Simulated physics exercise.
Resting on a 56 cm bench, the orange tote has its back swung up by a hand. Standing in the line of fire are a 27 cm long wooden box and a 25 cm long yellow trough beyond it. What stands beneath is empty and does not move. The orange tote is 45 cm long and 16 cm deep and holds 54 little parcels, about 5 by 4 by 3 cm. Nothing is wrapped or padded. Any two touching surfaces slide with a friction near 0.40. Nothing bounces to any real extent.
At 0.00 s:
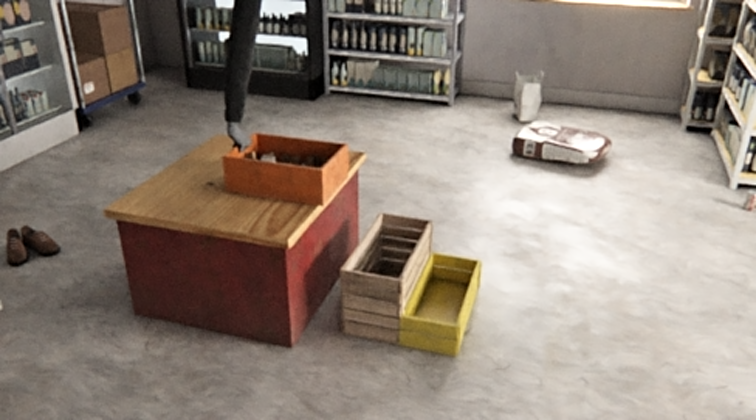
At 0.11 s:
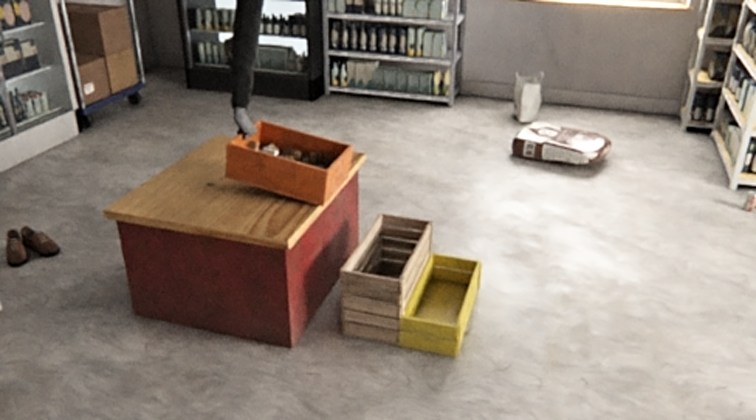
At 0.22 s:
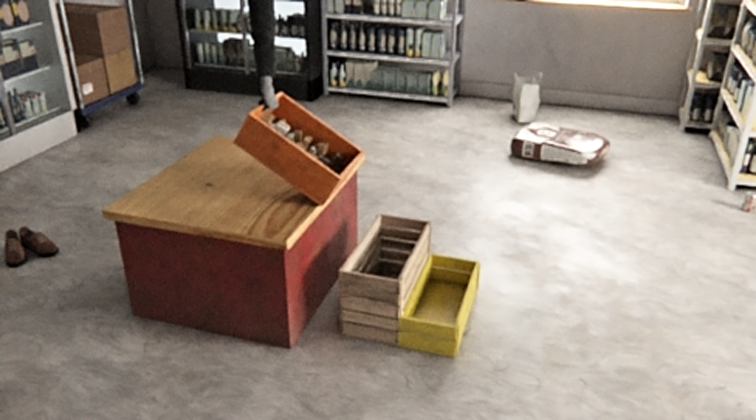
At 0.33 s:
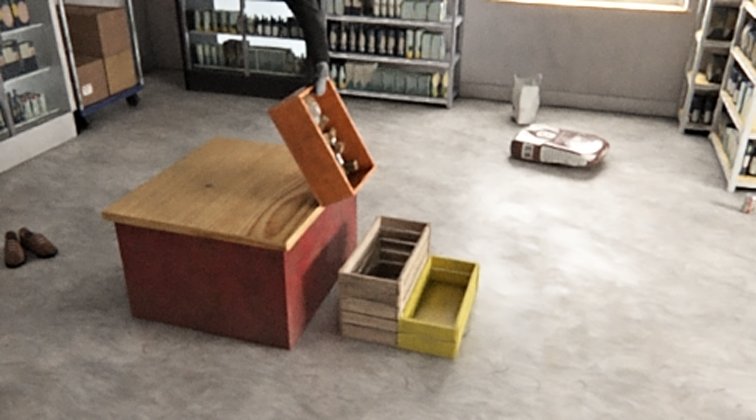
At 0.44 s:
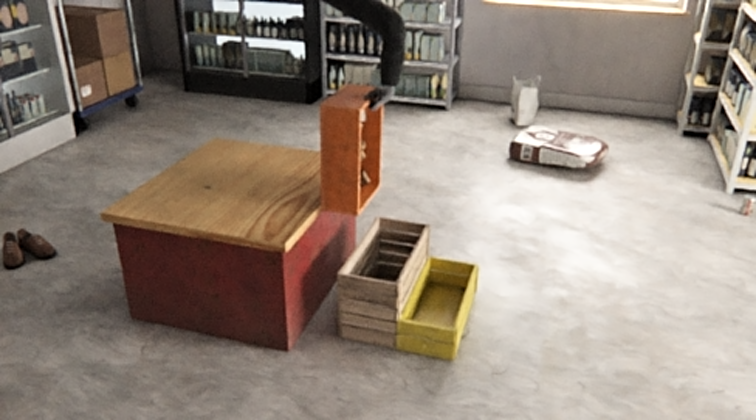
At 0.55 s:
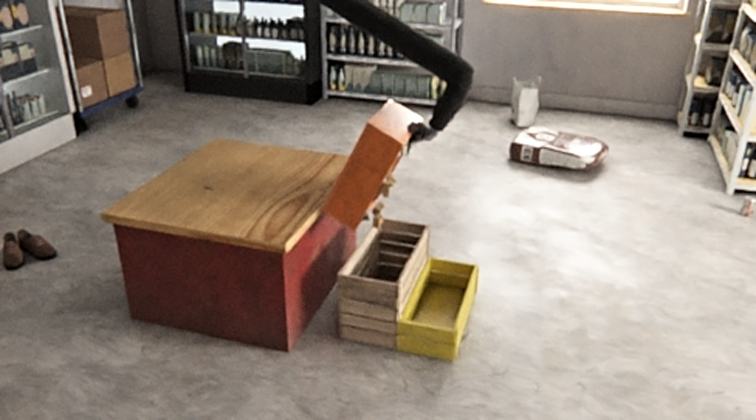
An orange tote is swung up and over by a gloved hand until small parcels emerge.
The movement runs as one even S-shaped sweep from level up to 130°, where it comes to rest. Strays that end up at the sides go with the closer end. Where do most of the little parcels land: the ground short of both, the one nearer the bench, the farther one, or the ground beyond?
First.
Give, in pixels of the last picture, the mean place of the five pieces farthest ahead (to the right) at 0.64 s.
Close to (445, 185) in the last view.
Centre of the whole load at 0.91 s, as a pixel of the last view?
Centre estimate - approximately (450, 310).
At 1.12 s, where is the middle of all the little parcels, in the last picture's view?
Roughly at pixel (440, 313).
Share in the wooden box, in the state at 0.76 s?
Close to 30 in a hundred.
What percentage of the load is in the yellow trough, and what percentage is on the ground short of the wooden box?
Roughly 25 and 0 per cent.
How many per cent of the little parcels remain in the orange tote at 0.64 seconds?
Some 25 per cent, more or less.
After 0.64 s, tilt 128°; 13 still in the orange tote, 2 in the wooden box and 39 in the air.
After 0.76 s, tilt 130°; 7 still in the orange tote, 17 in the wooden box, 3 in the yellow trough and 27 in the air.
After 0.91 s, tilt 130°; 23 in the wooden box, 13 in the yellow trough, 16 on the ground beyond the yellow trough and 2 in the air.
Final count (at 1.12 s), 25 in the wooden box, 13 in the yellow trough and 16 on the ground beyond the yellow trough.
